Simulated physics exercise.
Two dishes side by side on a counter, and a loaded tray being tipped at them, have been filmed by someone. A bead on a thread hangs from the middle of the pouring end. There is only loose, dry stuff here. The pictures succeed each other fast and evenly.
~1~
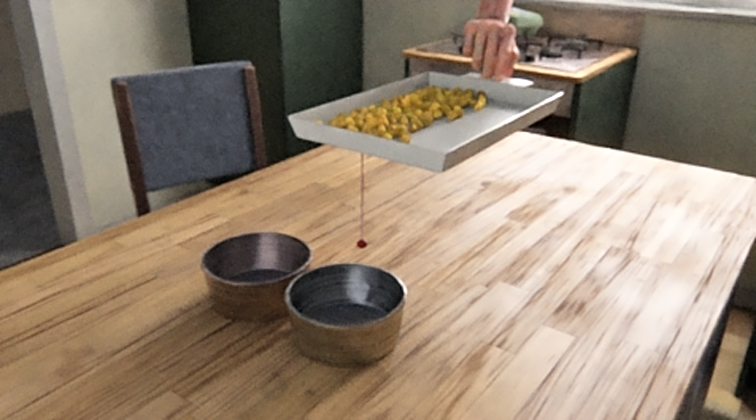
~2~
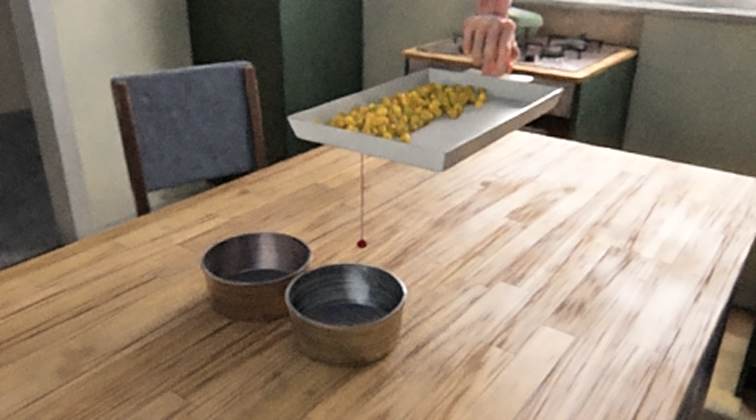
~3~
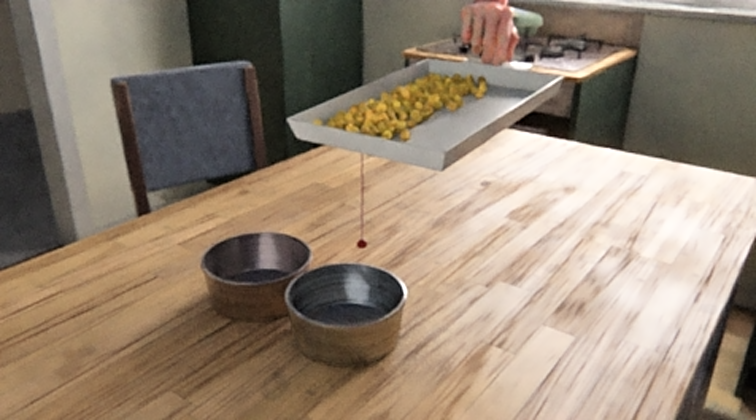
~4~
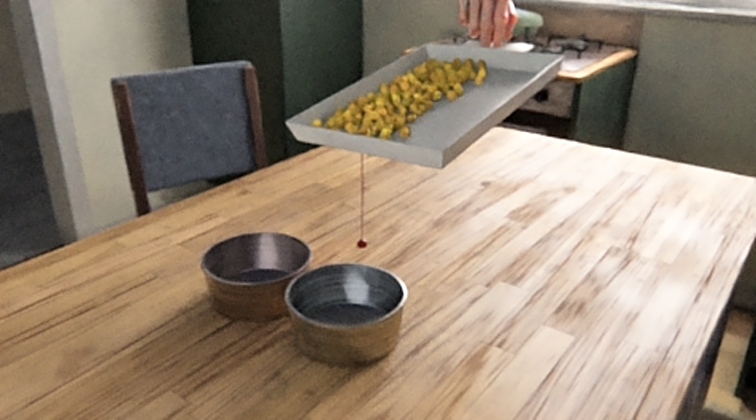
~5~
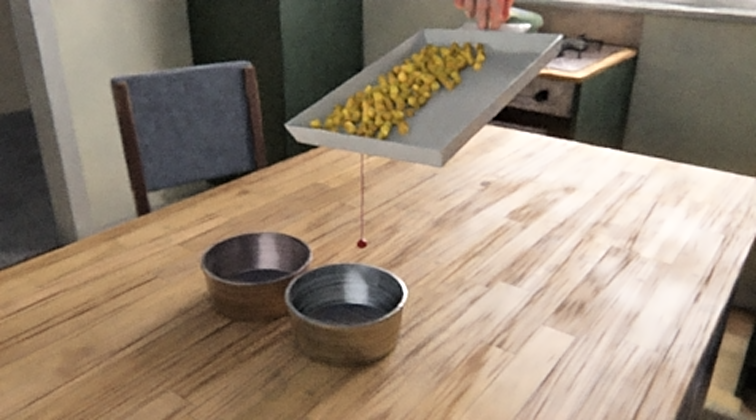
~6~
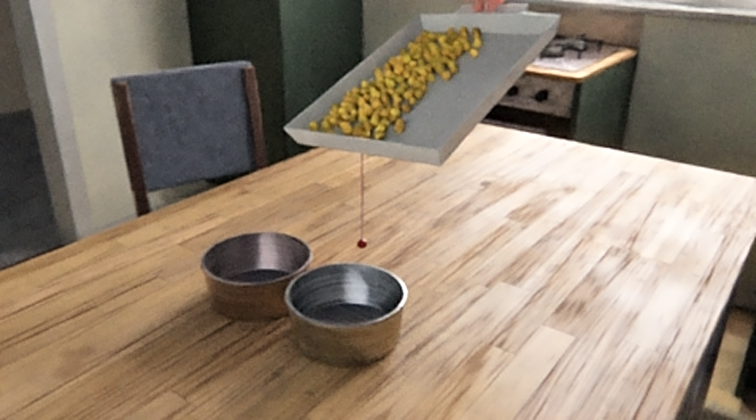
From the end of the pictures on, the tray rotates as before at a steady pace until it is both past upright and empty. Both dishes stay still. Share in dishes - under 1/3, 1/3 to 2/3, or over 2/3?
Exceeds two thirds.
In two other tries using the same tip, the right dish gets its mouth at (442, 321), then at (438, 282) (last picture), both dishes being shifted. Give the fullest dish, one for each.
Case one: The leftmost one; case two: The leftmost one.
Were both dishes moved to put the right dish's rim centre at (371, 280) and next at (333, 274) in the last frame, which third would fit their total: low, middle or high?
The earlier try, beyond two thirds; the later try, beyond two thirds.
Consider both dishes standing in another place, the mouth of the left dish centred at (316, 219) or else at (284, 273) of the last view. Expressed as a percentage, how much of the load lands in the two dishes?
It works out to 0 percent and then 60 percent.
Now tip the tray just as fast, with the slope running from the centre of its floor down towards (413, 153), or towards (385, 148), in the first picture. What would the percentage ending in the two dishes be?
Shares: 50 %, then 80 %.
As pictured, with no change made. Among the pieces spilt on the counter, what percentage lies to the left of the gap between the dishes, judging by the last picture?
About 20 per cent.
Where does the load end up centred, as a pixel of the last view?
Last view, centre at rest - approx. (264, 290).
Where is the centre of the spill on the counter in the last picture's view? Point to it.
It's centred close to pixel (343, 273).
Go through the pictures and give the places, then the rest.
Corners of the pouring end (297, 116) and (443, 150), level; middle of the load (407, 111), puffed corn balls; left dish (218, 294); right dish (308, 336); bead on its thread (362, 244), in the first frame.
Corners of the pouring end (296, 116) and (442, 149), level; middle of the load (407, 109), in the second frame.
Corners of the pouring end (295, 118) and (441, 148), tipped barely, lowest at the left corner; middle of the load (407, 104), in the third frame.
Corners of the pouring end (294, 120) and (440, 147), tipped a little, lowest at the left corner; middle of the load (406, 95), in the fourth frame.
Corners of the pouring end (293, 123) and (438, 146), tipped a little, lowest at the left corner; middle of the load (404, 87), in the fifth frame.
Corners of the pouring end (292, 125) and (436, 145), tipped clearly, lowest at the left corner; middle of the load (400, 80); left dish (218, 294); right dish (308, 336), in the sixth frame.
Just after the last frame, tray tipped steeply; almost all on the tray; just a few in the air.
A moment on, tray tipped past a quarter turn; roughly a quarter on the tray; about a tenth in the right dish; roughly half in the left dish; just a few outside both; roughly a quarter in the air.
Further on, tray tipped past a quarter turn; roughly a quarter in the right dish; the larger part in the left dish; about a tenth outside both.
When it is over, tray tipped past a quarter turn; roughly a quarter in the right dish; the larger part in the left dish; about a tenth outside both.
